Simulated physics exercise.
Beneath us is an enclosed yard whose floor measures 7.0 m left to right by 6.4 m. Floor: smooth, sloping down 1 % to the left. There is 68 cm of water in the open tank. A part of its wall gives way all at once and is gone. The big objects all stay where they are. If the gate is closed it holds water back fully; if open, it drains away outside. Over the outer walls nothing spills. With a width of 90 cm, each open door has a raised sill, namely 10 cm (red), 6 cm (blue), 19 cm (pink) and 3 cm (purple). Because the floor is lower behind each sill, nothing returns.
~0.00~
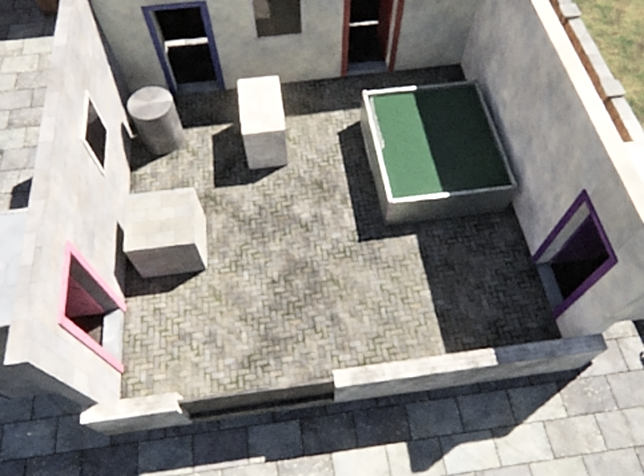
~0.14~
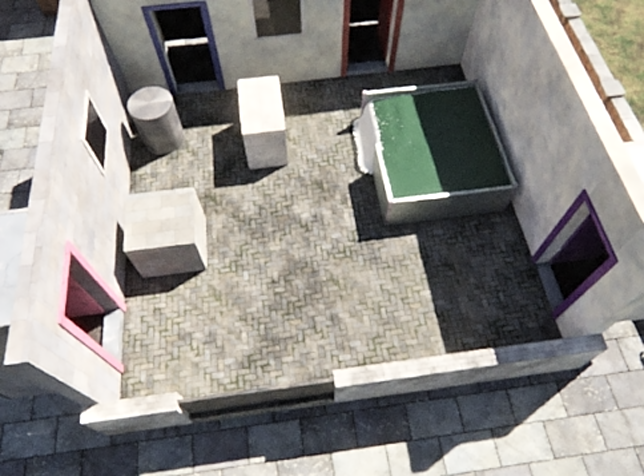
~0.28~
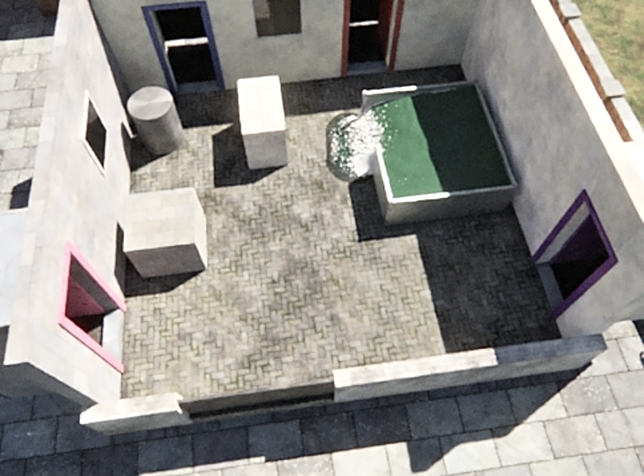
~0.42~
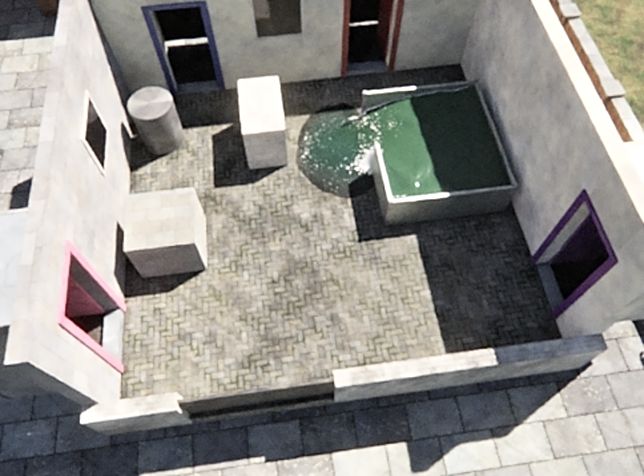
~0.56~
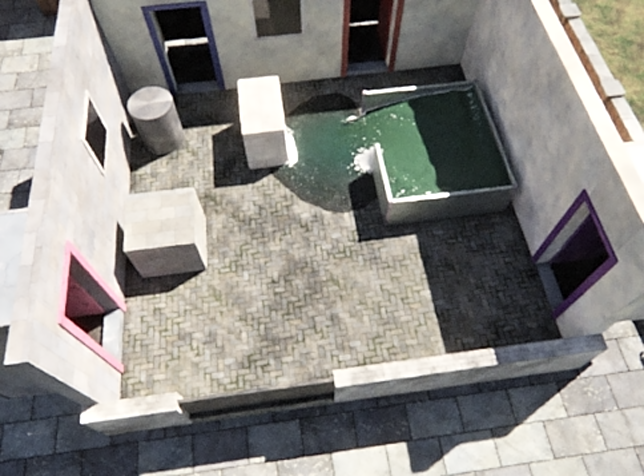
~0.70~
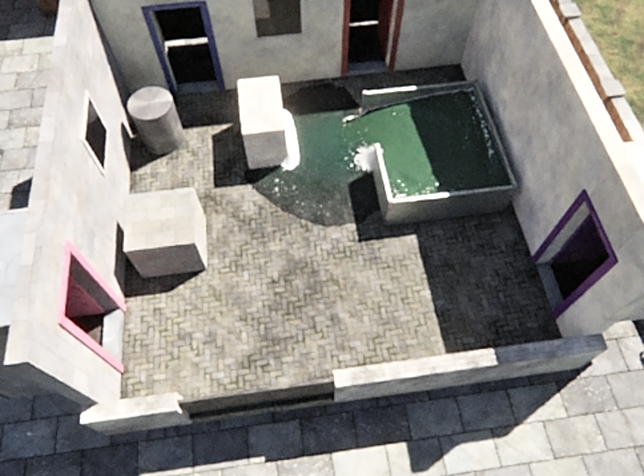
In a walled, brick-paved yard with pale blocks and a cylinder, green water lies still in an open tank at the upper right. Part of the tank's left wall vanishes, and water pours out in a foaming burst, then fans leftward across the paving, reaching and wetting the base of the tall block.
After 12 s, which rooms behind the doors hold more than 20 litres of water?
Red door: Short; blue door: Surplus; pink door: Short; purple door: Surplus.
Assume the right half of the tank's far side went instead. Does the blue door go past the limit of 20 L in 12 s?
Then the blue door ends up out of bounds.
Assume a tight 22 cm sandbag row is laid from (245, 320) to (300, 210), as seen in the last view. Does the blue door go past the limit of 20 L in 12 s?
After that, blue comes out too high.
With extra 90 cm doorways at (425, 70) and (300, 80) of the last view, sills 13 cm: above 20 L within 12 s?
Per doorway, in order: Insufficient / sufficient.
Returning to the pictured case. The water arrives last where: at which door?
The purple door.
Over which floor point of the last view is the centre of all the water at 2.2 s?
Near (367, 157).
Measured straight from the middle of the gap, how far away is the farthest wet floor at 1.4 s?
Roughly 4.4 metres out.
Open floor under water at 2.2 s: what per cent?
Covered: Roughly 40 per cent.
After 1.4 s water covers 20 % of the floor and is deepest (48 cm) near (298, 145); red door not reached, blue door not reached, pink door not reached, purple door not reached.
After 2.2 s water covers 40 % of the floor and is deepest (44 cm) near (297, 84); red door 7 cm at the sill, 0 L in, blue door 7 cm at the sill, 0 L in, pink door not reached, purple door not reached.
After 3.5 s water covers 70 % of the floor and is deepest (29 cm) near (289, 146); red door 7 cm at the sill, 0 L in, blue door 7 cm at the sill, 1 L in, pink door 5 cm at the sill, 0 L in, purple door not reached.
After 7.0 s water covers 85 % of the floor and is deepest (18 cm) near (263, 392); red door 8 cm at the sill, 0 L in, blue door 10 cm at the sill, 30 L in, pink door 11 cm at the sill, 0 L in, purple door 1 cm at the sill, 0 L in.
After 12.0 s water covers 100 % of the floor and is deepest (14 cm) near (134, 109); red door 9 cm at the sill, 6 L in, blue door 10 cm at the sill, 106 L in, pink door 10 cm at the sill, 0 L in, purple door 8 cm at the sill, 39 L in.
